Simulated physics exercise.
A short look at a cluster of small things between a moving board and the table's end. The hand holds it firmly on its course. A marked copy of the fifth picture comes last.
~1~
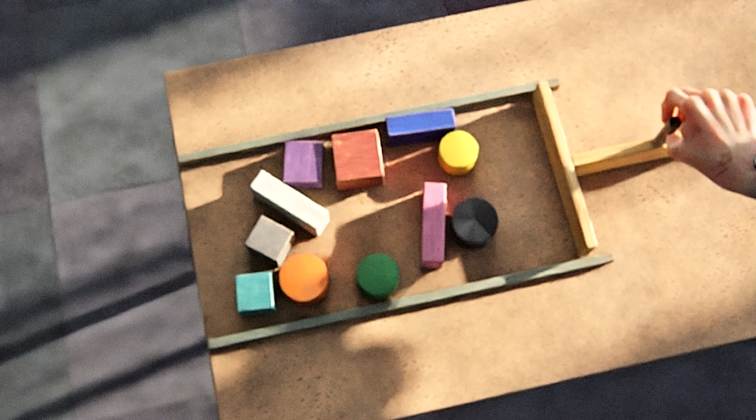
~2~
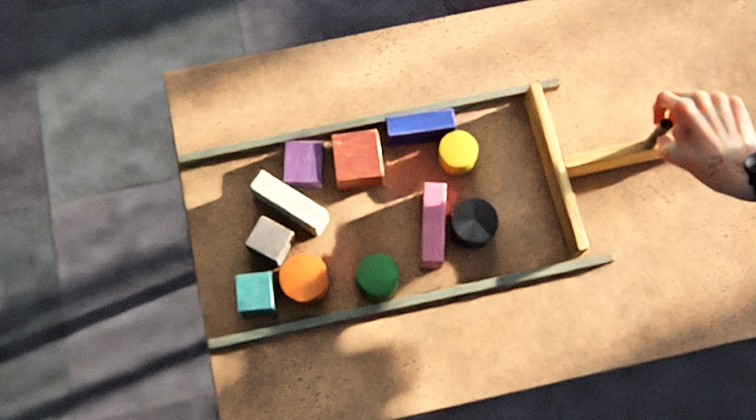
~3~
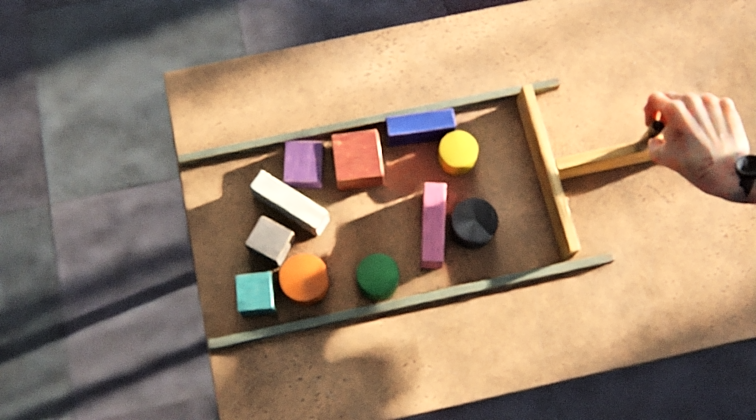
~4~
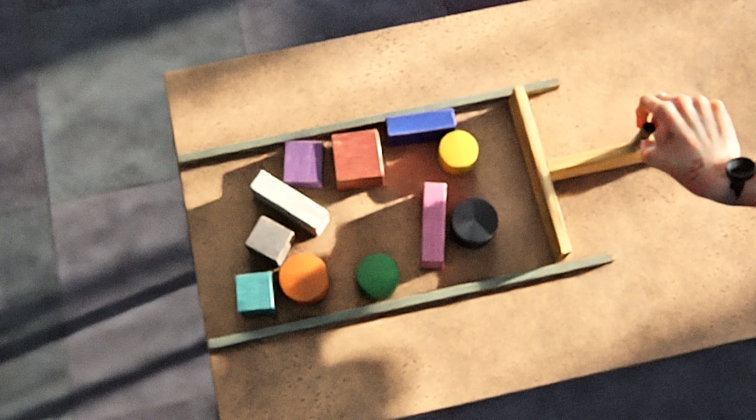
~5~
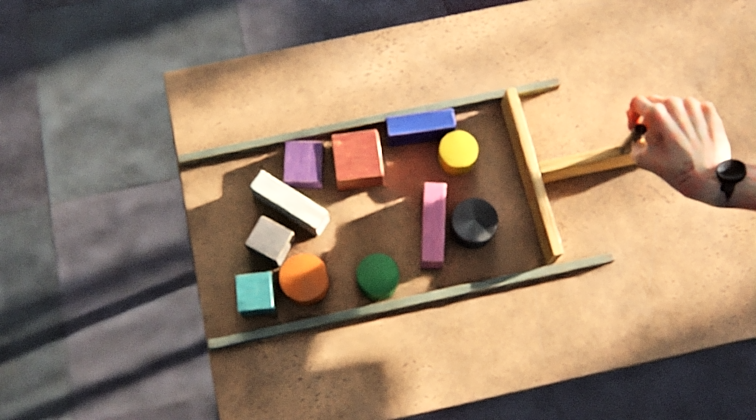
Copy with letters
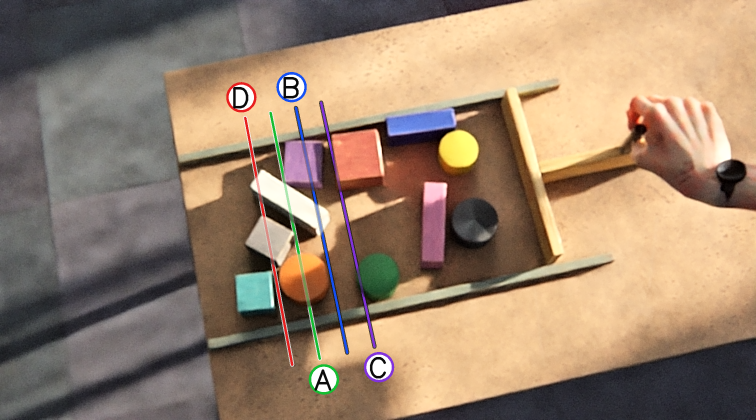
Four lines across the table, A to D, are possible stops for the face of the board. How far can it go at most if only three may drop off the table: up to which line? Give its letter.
It can go as far as A.
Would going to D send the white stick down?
Yes.
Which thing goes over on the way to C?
The turquoise block goes over.
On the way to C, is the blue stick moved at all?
Yes.
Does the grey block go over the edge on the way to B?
No.
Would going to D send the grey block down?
By then, yes.
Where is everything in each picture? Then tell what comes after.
In the first frame, purple block (304, 165); blue stick (420, 128); white stick (290, 204).
In the second frame, board (559, 163); turquoise block (256, 295).
In the third frame, board (550, 165); green tin (378, 277).
In the fourth frame, board (542, 167); grey block (270, 242).
In the fifth frame, board (534, 169); black tin (473, 223); yellow tin (458, 153); purple block (304, 165).
On the marked copy, A at (294, 231); B at (320, 225); C at (347, 219); D at (268, 236).
Taking A. A third of the way, board (449, 187); purple block (297, 165); blue stick (392, 136).
Two thirds of the way, board (363, 205); turquoise block (208, 304); purple block (212, 178).
When it is over, board (296, 219); turquoise block over the edge; purple block over the edge; two fallen.
As for the rest, B is within the limit but short; C is within the limit but short; D drops five.
